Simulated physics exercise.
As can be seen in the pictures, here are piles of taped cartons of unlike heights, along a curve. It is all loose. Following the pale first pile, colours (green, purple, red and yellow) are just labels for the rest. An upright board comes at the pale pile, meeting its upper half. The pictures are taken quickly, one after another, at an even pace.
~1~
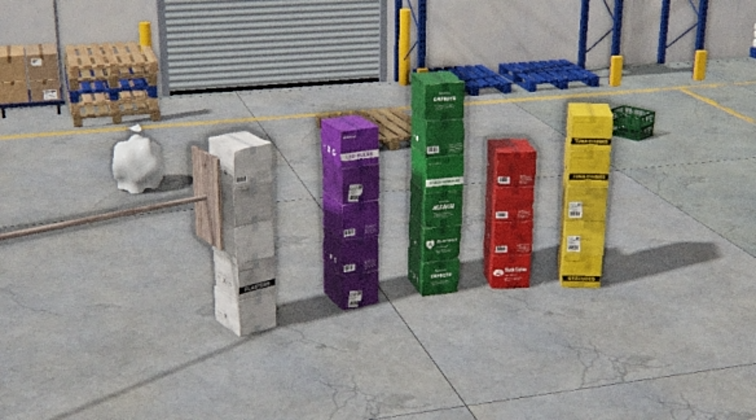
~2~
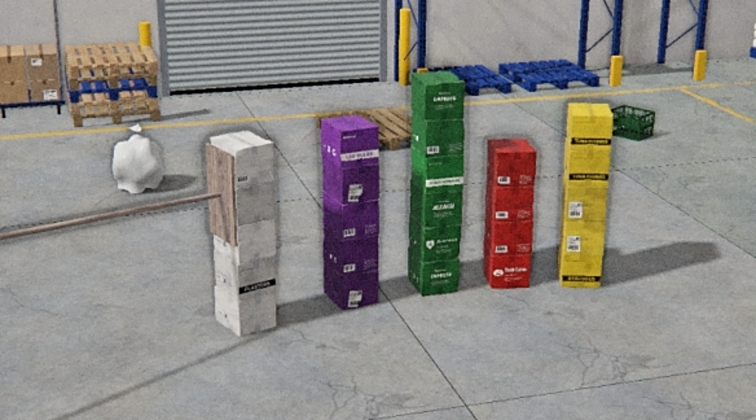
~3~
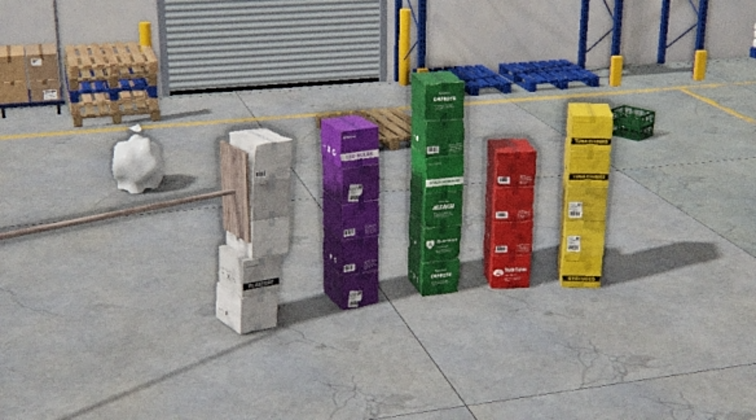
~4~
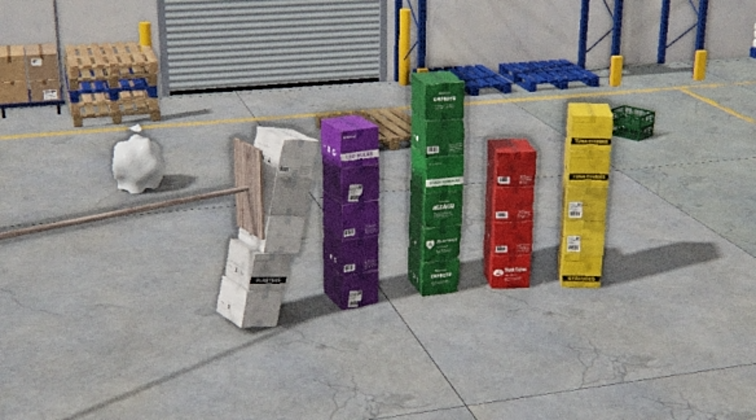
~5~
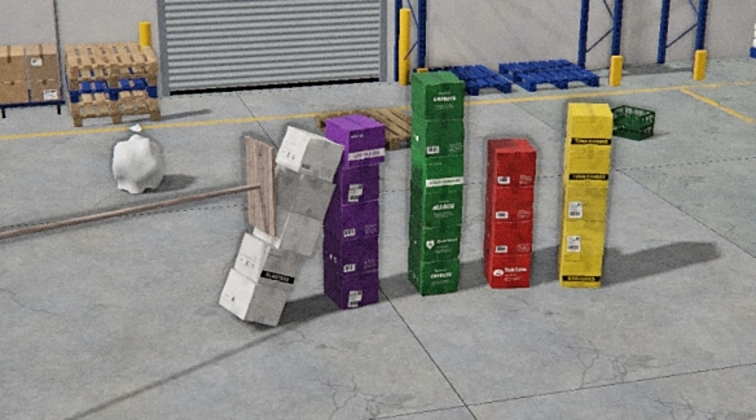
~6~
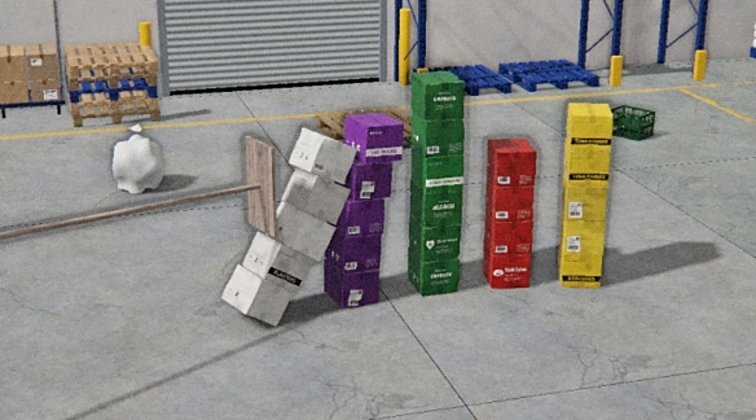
The video shows a wooden board pushing the upper half of a white stack of cartons, which leans right against a neighboring purple stack and shifts its upper cartons, while the green, red and yellow stacks stay still.
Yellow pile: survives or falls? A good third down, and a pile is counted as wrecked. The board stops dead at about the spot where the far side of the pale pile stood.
Falls.
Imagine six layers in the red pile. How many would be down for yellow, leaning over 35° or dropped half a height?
I count yellow 4.
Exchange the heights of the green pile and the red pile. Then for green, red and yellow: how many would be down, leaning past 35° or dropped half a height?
The tally reads green 4, then red 6, then yellow 4.
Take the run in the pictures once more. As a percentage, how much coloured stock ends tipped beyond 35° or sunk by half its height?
Estimate: Near 100 percent.
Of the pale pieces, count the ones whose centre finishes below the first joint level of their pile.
The pale count is 4.
Soon, 5 of the pale pile down; none of the 5 yellow cartons down (4 of 20 in all colours); top yellow carton unmoved; top purple carton tipped clearly, half its height lower.
A while on, 5 of the pale pile down; 5 of the 5 yellow cartons down (20 of 20 in all colours); top yellow carton tipped steeply, some two heights lower; top green carton tipped steeply, some three heights lower.
Finally, 5 of the pale pile down; 5 of the 5 yellow cartons down (20 of 20 in all colours); top yellow carton on its side; top green carton upside down. Seen by the last camera, middles, top green carton near (732, 232).
